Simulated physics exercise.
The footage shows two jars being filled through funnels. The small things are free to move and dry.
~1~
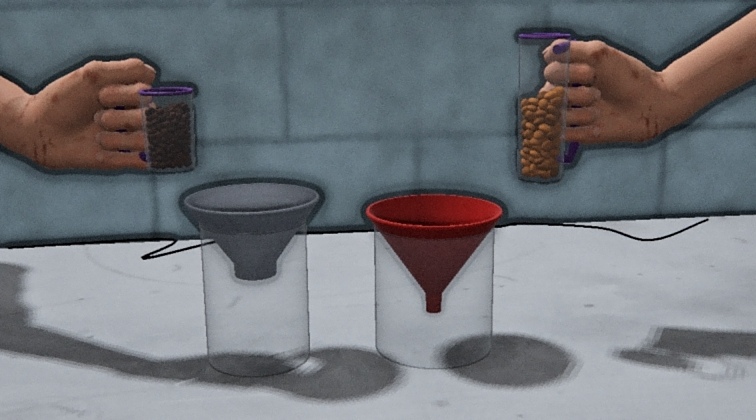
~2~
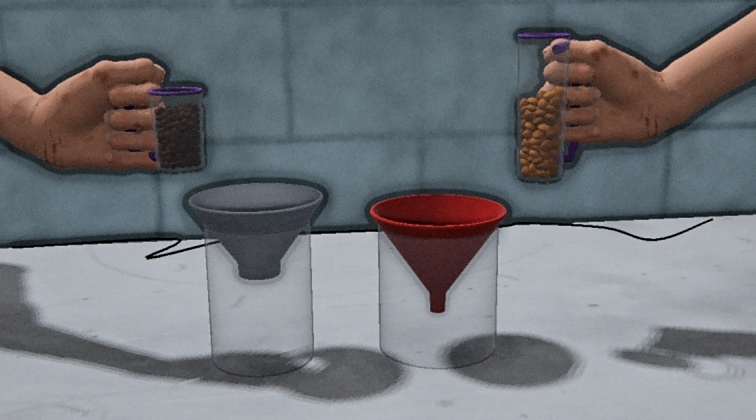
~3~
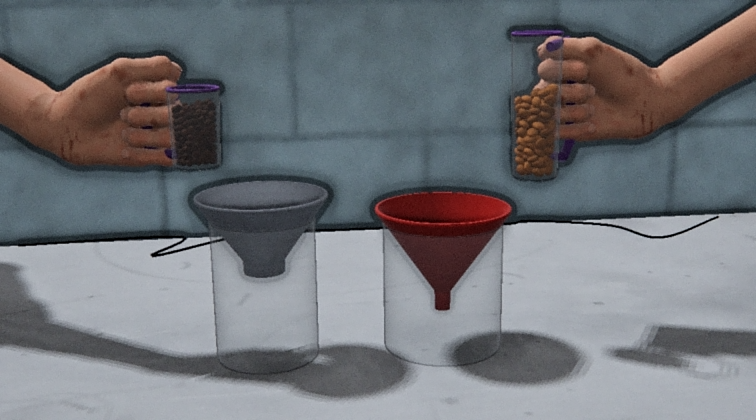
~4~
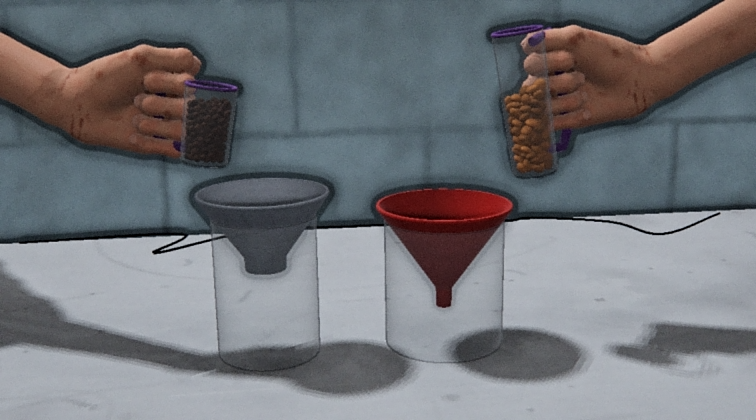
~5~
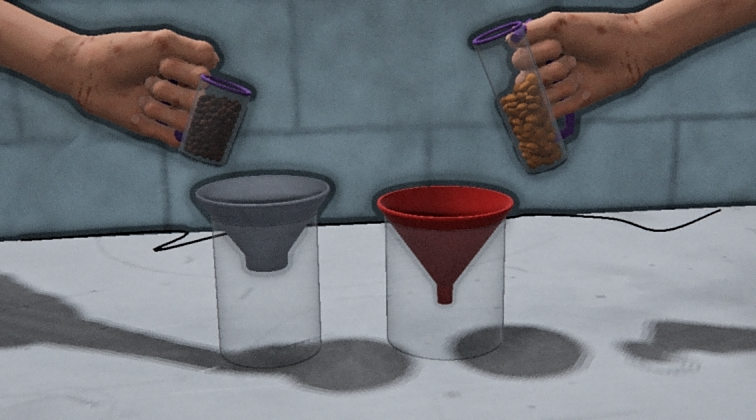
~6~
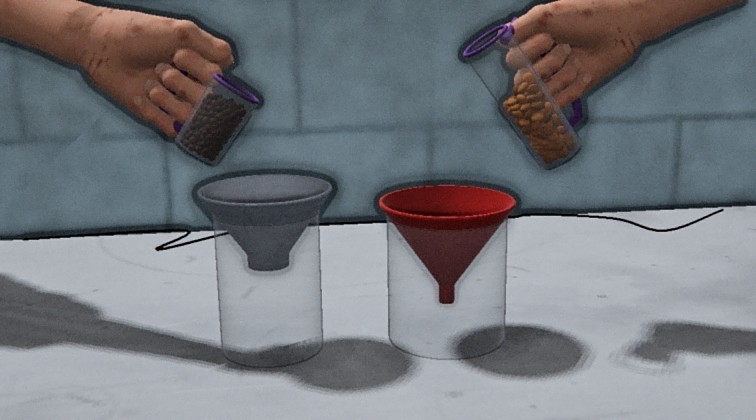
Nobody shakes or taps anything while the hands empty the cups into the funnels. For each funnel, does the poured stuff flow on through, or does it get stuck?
Left funnel: Flows through; right: Gets stuck.
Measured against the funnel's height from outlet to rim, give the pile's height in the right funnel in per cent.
The level is roughly 75 percent.
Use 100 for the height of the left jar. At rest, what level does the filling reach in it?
It reaches about 10 per cent.
Then, 0.27 s later than the last frame, left, every one still in the cup; right, every one still in the cup.
Then, 0.61 s later than the last frame, left, almost all still in the cup, just a few in or over the funnel; right, every one still in the cup.
Then, 0.97 s later than the last frame, left, roughly two thirds still in the cup, roughly a quarter in or over the funnel, about a tenth down in the jar; right, every one still in the cup.
When it is over, left, every one down in the jar; right, every one stuck in the funnel, not one down in the jar.
